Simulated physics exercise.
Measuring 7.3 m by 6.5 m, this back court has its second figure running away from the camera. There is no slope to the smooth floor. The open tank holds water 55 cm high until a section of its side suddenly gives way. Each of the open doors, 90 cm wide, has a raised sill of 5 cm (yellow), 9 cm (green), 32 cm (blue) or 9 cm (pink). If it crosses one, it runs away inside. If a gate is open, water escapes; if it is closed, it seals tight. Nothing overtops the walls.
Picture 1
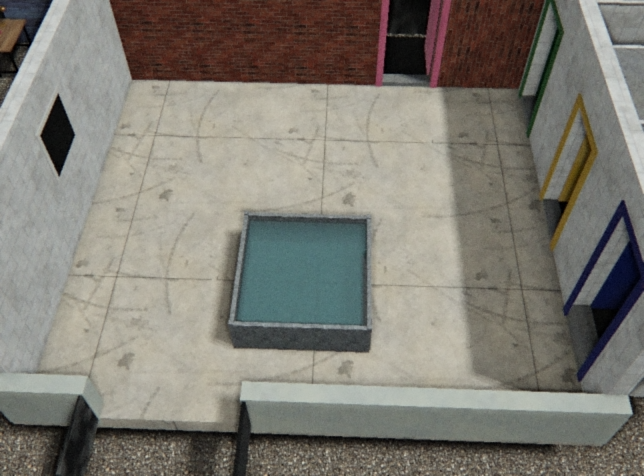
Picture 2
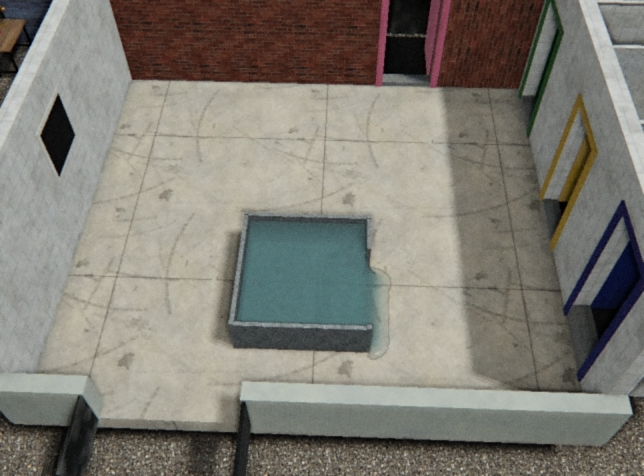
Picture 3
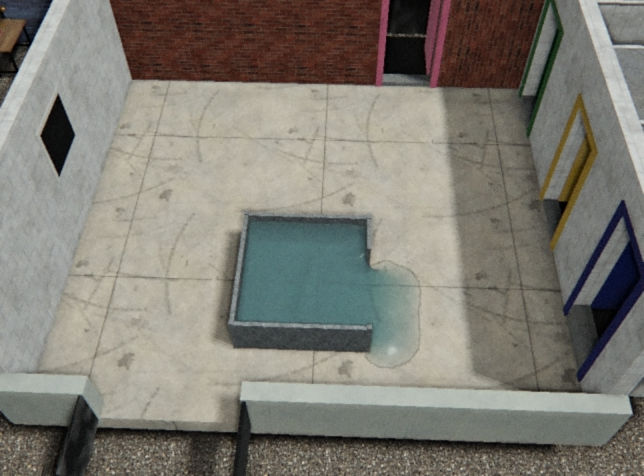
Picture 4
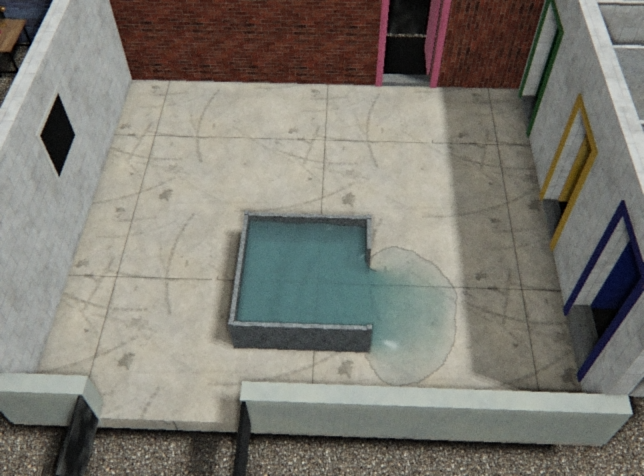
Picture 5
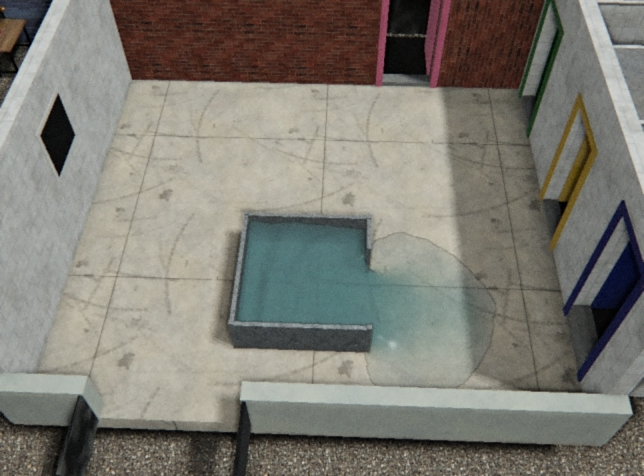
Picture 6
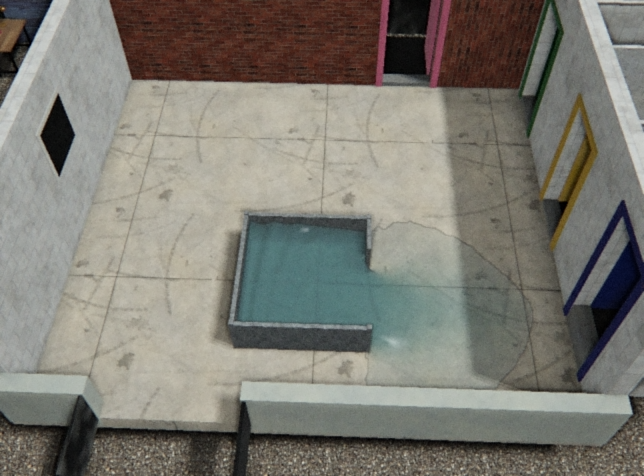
A square stone-sided tank of blue-green water stands in a pale, walled courtyard, seen from high above by a still camera. A brick wall with a pink-edged doorway closes the back, green, yellow and blue doorways line the right wall, and a dark square marks the left. The tank's right side opens, and water pours through the gap, spreading rightward across the floor in a widening, rounded sheet.
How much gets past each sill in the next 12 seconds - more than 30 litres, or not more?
At the yellow door, more than 30 litres. At the green door, not more. At the blue door, not more. At the pink door, not more.
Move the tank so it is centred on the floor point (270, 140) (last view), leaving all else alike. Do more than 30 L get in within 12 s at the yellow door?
Lab note: Yellow door limit exceeded.
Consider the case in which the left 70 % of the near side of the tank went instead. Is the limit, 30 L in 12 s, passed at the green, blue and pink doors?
Compared with the limit, green is lower, blue is lower and pink is lower.
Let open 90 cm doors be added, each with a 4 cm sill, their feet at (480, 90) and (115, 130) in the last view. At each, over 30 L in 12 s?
In turn: Above, below.
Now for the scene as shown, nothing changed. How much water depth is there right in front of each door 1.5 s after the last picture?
Depths in centimetres - yellow: 12, green: 0, blue: 31, pink: 0.
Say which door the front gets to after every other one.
Lab note: Last arrival at the pink door.
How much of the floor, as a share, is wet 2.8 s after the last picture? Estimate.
Covered: Roughly 30 per cent.
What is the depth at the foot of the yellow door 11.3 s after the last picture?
The depth there is near 3.5 cm.
Then, 0.7 s after the last picture water covers 20 % of the floor and is deepest (29 cm) near (371, 325); yellow door not reached, green door not reached, blue door 27 cm at the sill, 0 L in, pink door not reached.
Then, 1.5 s after the last picture water covers 20 % of the floor and is deepest (36 cm) near (537, 403); yellow door 12 cm at the sill, 8 L in, green door not reached, blue door 31 cm at the sill, 0 L in, pink door not reached.
Then, 2.8 s after the last picture water covers 30 % of the floor and is deepest (20 cm) near (462, 340); yellow door 10 cm at the sill, 31 L in, green door 3 cm at the sill, 0 L in, blue door 18 cm at the sill, 0 L in, pink door not reached.
Then, 6.3 s after the last picture water covers 55 % of the floor and is deepest (12 cm) near (497, 100); yellow door 6 cm at the sill, 53 L in, green door 10 cm at the sill, 5 L in, blue door 10 cm at the sill, 1 L in, pink door 10 cm at the sill, 3 L in.
Then, 11.3 s after the last picture water covers 90 % of the floor and is deepest (6 cm) near (121, 117); yellow door 3 cm at the sill, 54 L in, green door 6 cm at the sill, 9 L in, blue door 4 cm at the sill, 1 L in, pink door 5 cm at the sill, 4 L in.
